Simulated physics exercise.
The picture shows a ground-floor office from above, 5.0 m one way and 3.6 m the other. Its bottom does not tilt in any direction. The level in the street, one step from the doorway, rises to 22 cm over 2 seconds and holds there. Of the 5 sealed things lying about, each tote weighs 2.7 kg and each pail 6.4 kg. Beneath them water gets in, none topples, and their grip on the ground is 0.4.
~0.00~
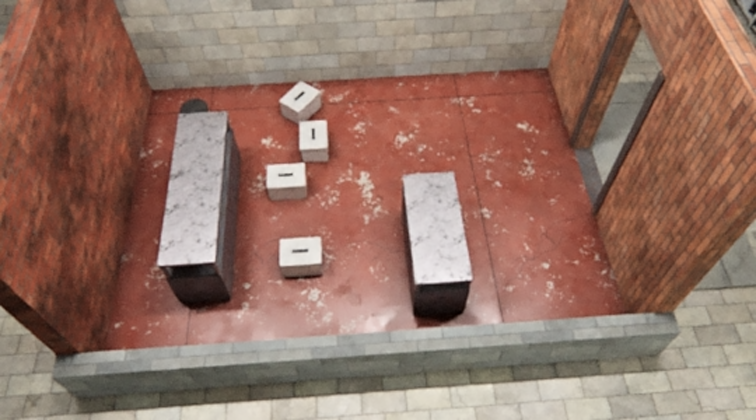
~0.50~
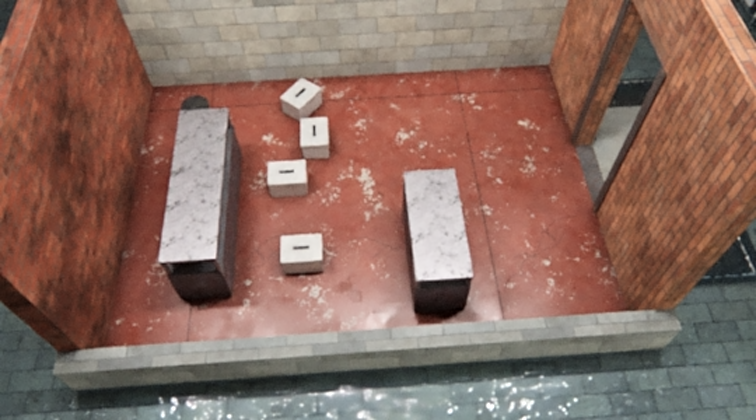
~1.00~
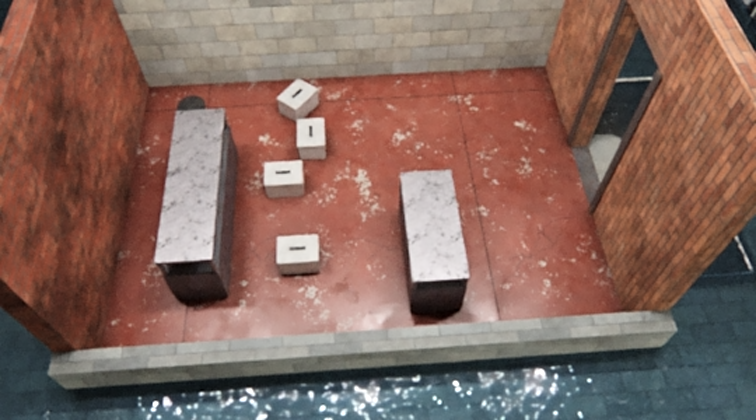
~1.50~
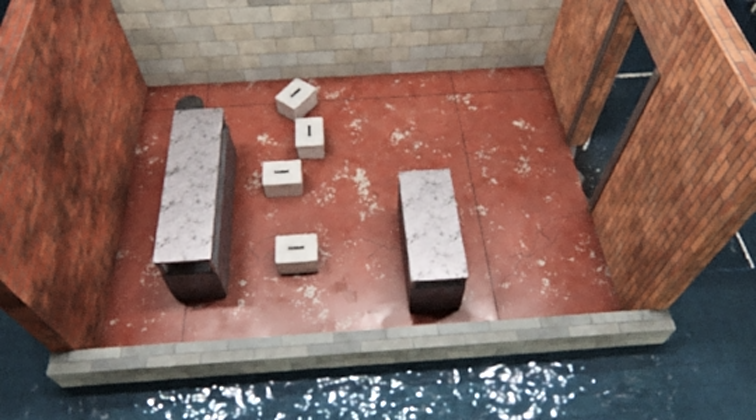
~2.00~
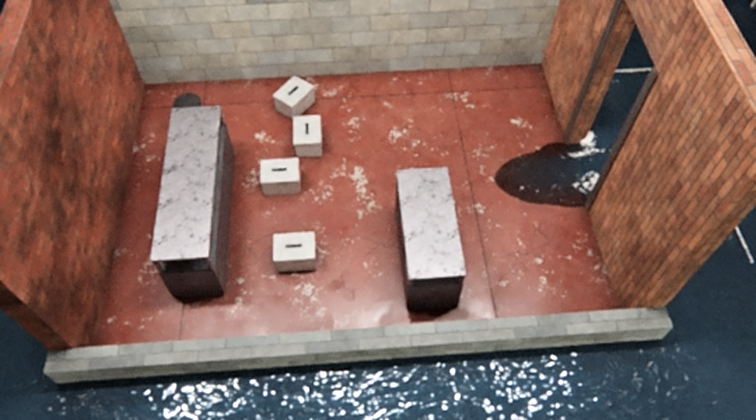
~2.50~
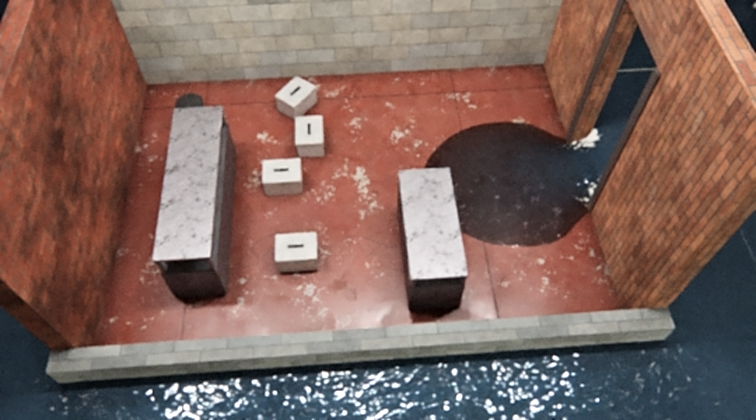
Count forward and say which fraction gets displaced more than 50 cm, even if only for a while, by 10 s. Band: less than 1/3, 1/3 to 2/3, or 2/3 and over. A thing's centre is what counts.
Band: 2/3 and over.
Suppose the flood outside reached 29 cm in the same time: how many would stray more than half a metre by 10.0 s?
Then 5 of them.
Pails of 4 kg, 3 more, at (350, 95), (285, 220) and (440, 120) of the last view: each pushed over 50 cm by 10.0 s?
Result, in listed order: Exceeded / not exceeded / exceeded.
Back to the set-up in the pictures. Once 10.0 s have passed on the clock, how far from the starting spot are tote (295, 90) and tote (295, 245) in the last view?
Net displacement, in order: 300 cm; 80 cm.
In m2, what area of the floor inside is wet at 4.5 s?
The covered patch comes to about 11.0 m2.
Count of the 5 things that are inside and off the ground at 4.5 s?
I count 1.
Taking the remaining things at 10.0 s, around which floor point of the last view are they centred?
Mean position approx. (239, 257).
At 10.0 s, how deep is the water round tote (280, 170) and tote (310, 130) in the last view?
Depth approx. 3 cm / 9 cm.
After 3.5 s 0 of 5 are over 50 cm from their spots; 0 afloat.
After 4.5 s 2 of 5 are over 50 cm from their spots; 1 afloat.
After 7.0 s 3 of 5 are over 50 cm from their spots; 4 afloat.
After 10.0 s 5 of 5 are over 50 cm from their spots, and 5 have been at some point; 5 afloat.
